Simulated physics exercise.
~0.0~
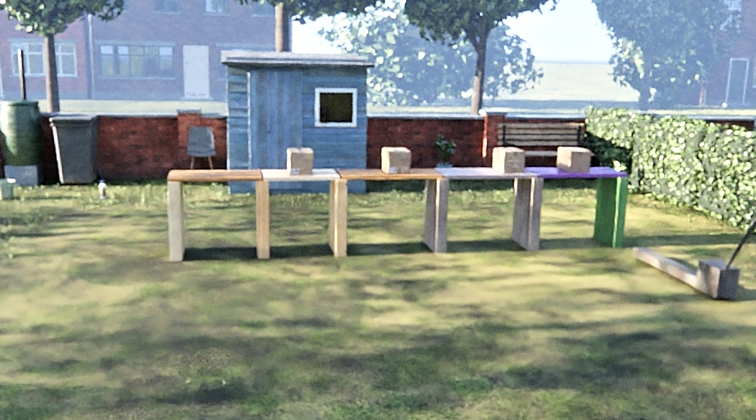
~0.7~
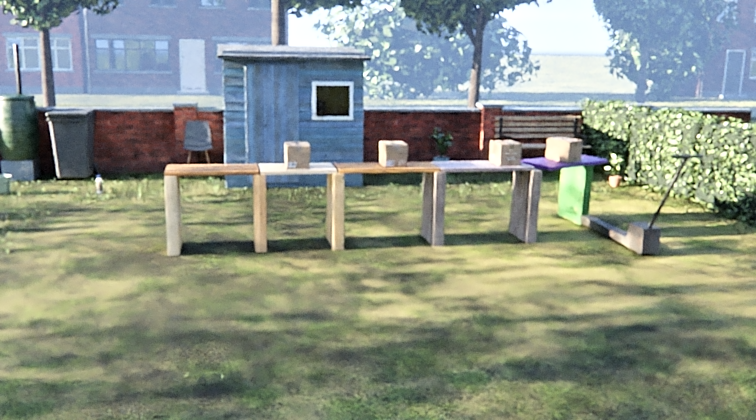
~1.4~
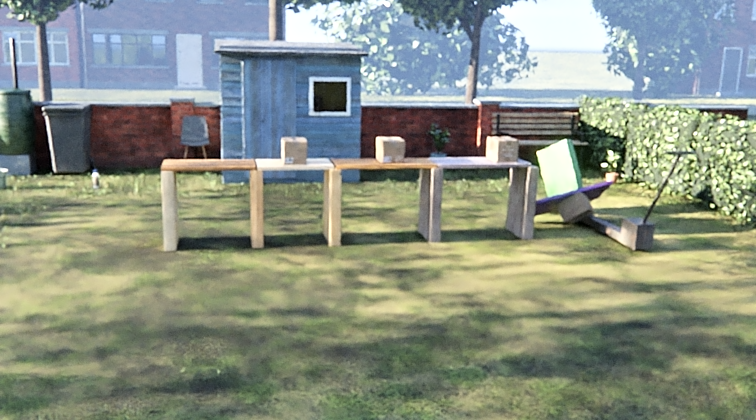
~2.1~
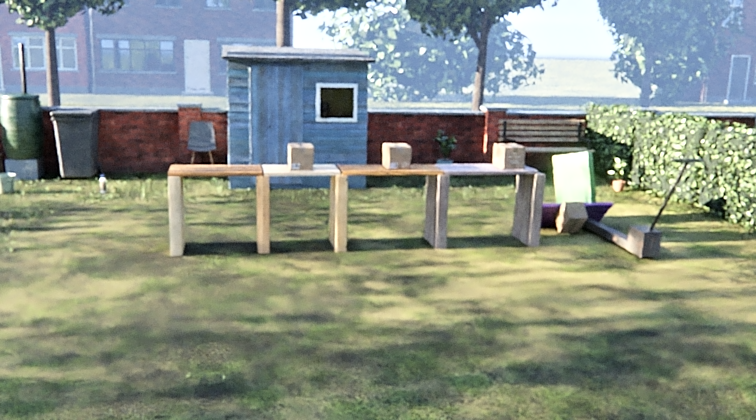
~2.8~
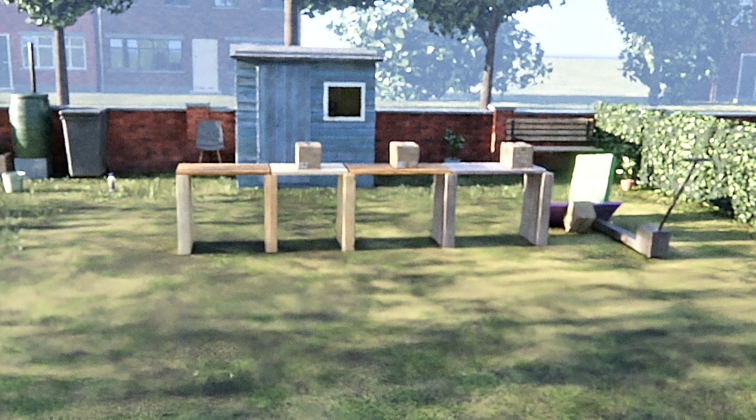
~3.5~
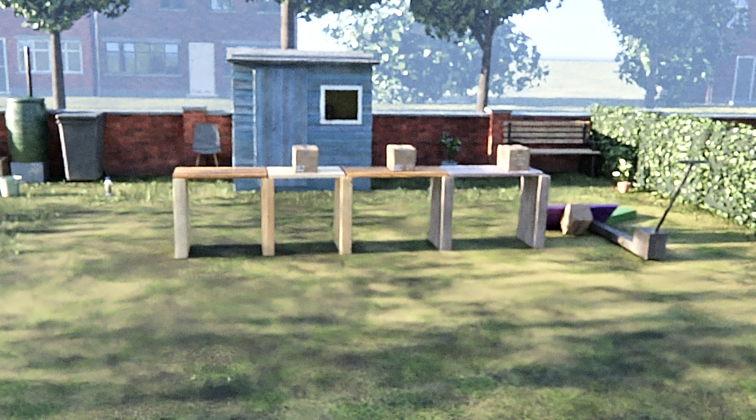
In a walled garden, a low metal jack pushing away a green upright, the purple board and its carton tumbling, four uncoloured boards still standing.
